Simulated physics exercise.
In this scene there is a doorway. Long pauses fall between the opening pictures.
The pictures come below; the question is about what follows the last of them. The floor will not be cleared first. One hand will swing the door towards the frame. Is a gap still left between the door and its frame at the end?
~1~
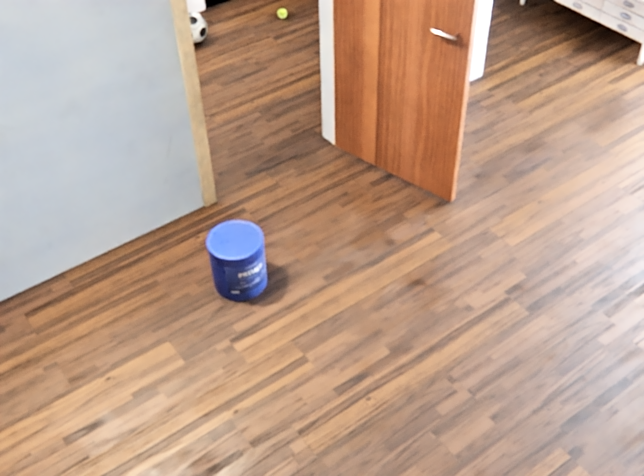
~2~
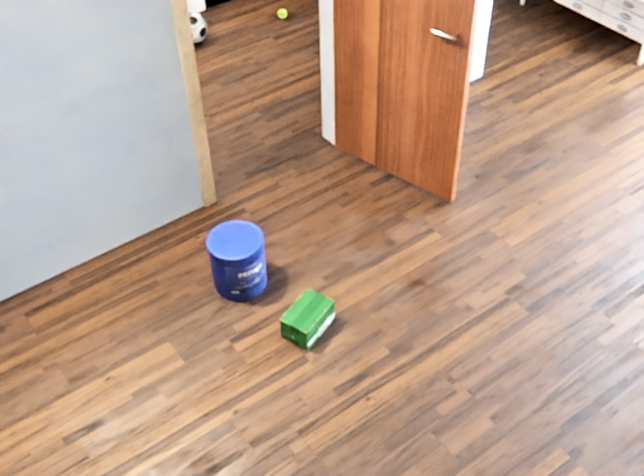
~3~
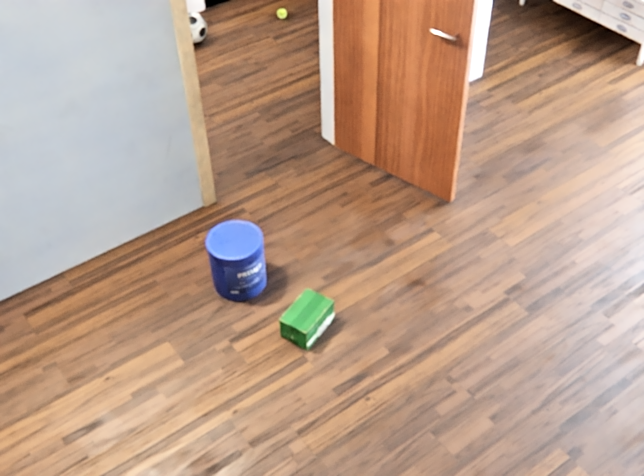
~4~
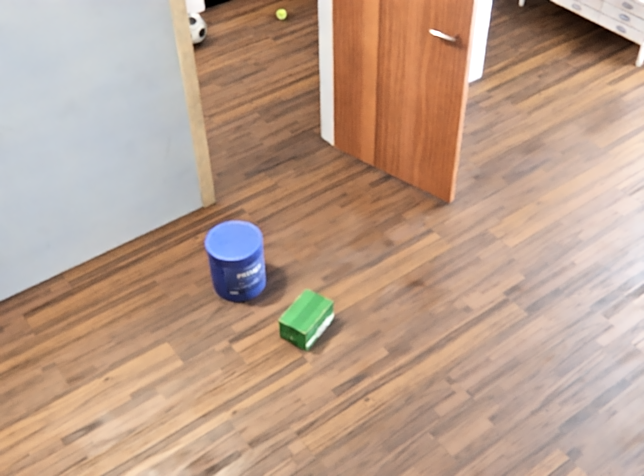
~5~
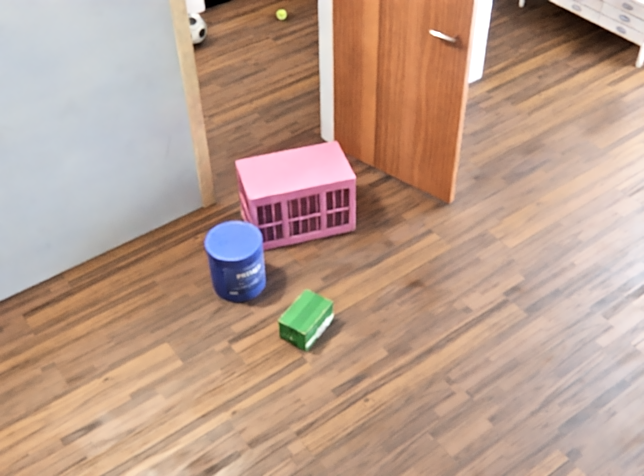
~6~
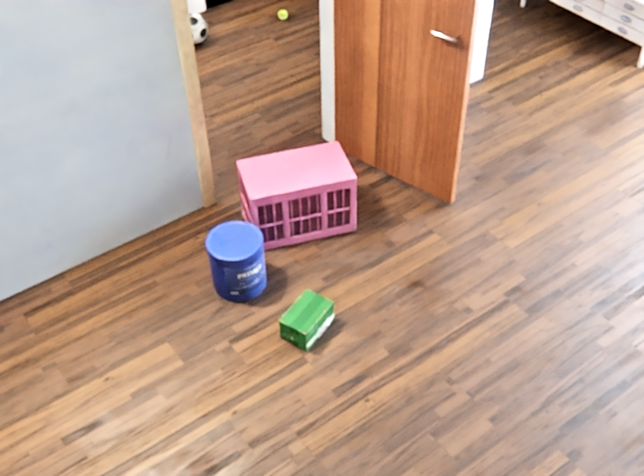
Yes, a gap remains.
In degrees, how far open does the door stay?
Roughly 60 degrees open.
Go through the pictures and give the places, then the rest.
In the first picture, door wide open and still.
In the second picture, door wide open and still; green parcel (308, 319); blue pail (238, 261).
In the third picture, door wide open and still; green parcel (307, 319); blue pail (237, 261).
In the fourth picture, door wide open and still; green parcel (307, 320); blue pail (237, 262).
In the fifth picture, door wide open and still; green parcel (306, 320); blue pail (236, 262).
In the sixth picture, door wide open and still; pink chest (297, 196); green parcel (307, 320).
Then, 0.50 s later than the last frame, door at 95°.
Then, 0.80 s later than the last frame, door at 83°.
Then, 1.00 s later than the last frame, door at 74°.
Then, 1.20 s later than the last frame, door at 63°.
When it is over, door at 62°; all 3 as before. End places, in pixels of the last picture, pink chest near (295, 196).
